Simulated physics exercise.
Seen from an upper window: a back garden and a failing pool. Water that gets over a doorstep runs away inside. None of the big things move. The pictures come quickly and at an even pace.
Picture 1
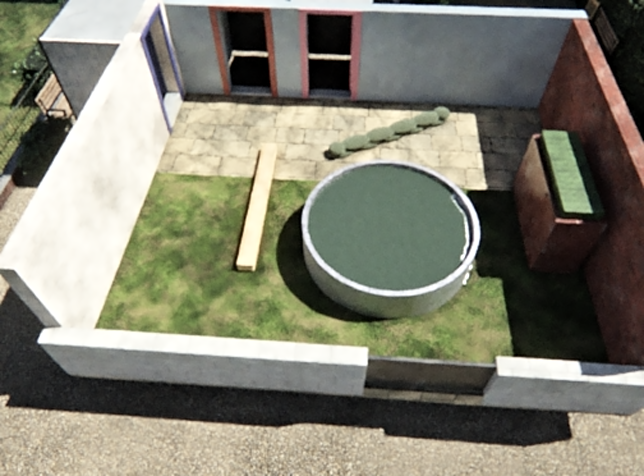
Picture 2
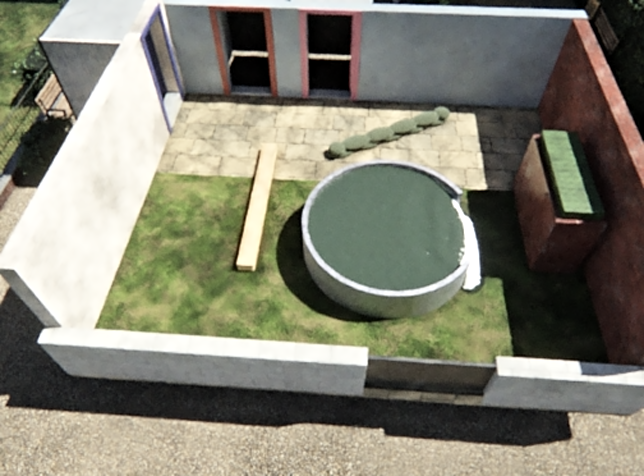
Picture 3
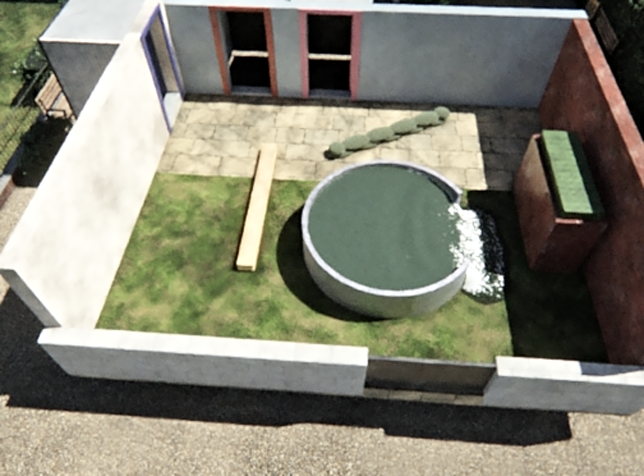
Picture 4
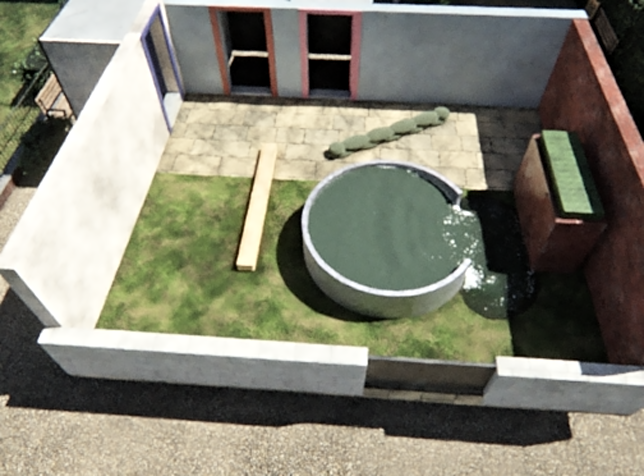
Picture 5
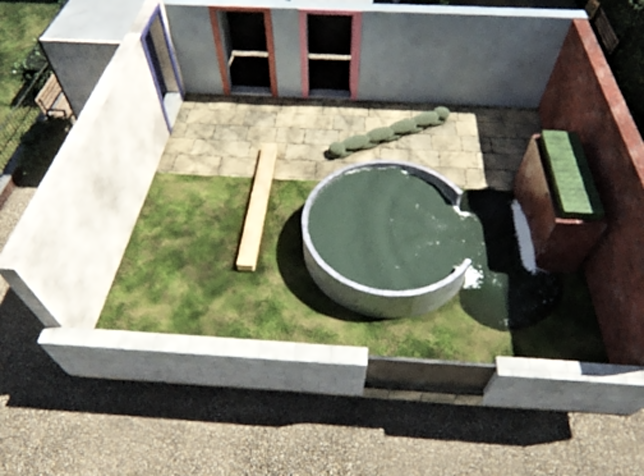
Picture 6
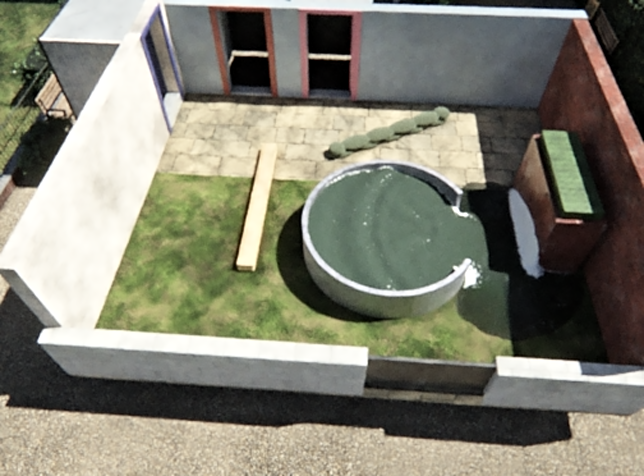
Water bursts from the round pool's right side and spreads across the grass to the brown box.
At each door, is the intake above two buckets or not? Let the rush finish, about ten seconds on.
As I see it, the red door is going to stay within two buckets; the pink door is going to stay within two buckets; the blue door is going to stay within two buckets.
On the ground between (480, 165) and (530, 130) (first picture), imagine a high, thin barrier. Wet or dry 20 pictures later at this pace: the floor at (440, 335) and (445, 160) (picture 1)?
One after the other: Awash, flooded.
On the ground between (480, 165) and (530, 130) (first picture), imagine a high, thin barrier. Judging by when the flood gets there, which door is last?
Answer: The blue one.
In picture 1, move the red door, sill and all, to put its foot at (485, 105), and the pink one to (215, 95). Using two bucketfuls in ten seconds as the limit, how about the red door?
As it turns out, the red door overshoots.
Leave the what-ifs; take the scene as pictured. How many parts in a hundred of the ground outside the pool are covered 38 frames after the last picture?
Around 70 percent.
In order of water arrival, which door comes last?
Going by the pictures, I'd say the blue one.
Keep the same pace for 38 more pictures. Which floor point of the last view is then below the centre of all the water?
At about (433, 233).
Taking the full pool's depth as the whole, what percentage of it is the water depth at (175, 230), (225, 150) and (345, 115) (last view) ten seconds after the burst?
Around 6, 0 and 2 %.
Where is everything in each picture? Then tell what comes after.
The first frame shows the round pool at (389, 224) is whole and still.
In the second frame, water pours out at (467, 244) and has run to (466, 289).
In the third frame, water pours out at (467, 245) and has run to (482, 211).
In the fourth frame, the front is at (502, 204), out from the gap at (467, 245).
In the fifth frame, the front is at (515, 200), out from the gap at (467, 246).
In the sixth frame, the front is at (578, 293), out from the gap at (467, 245).
A moment on, water covers 15 % of the floor; the red door not reached, the pink door not reached, the blue door not reached.
Next, water covers 30 % of the floor; the red door not reached, the pink door not reached, the blue door not reached.
Then, water covers 40 % of the floor; the red door not reached, the pink door not reached, the blue door not reached.
Later, water covers 70 % of the floor; the red door wet at the sill, nothing in, the pink door wet at the sill, nothing in, the blue door not reached.
In the end, water covers 85 % of the floor; the red door wet at the sill, nothing in, the pink door wet at the sill, nothing in, the blue door wet at the sill, nothing in.
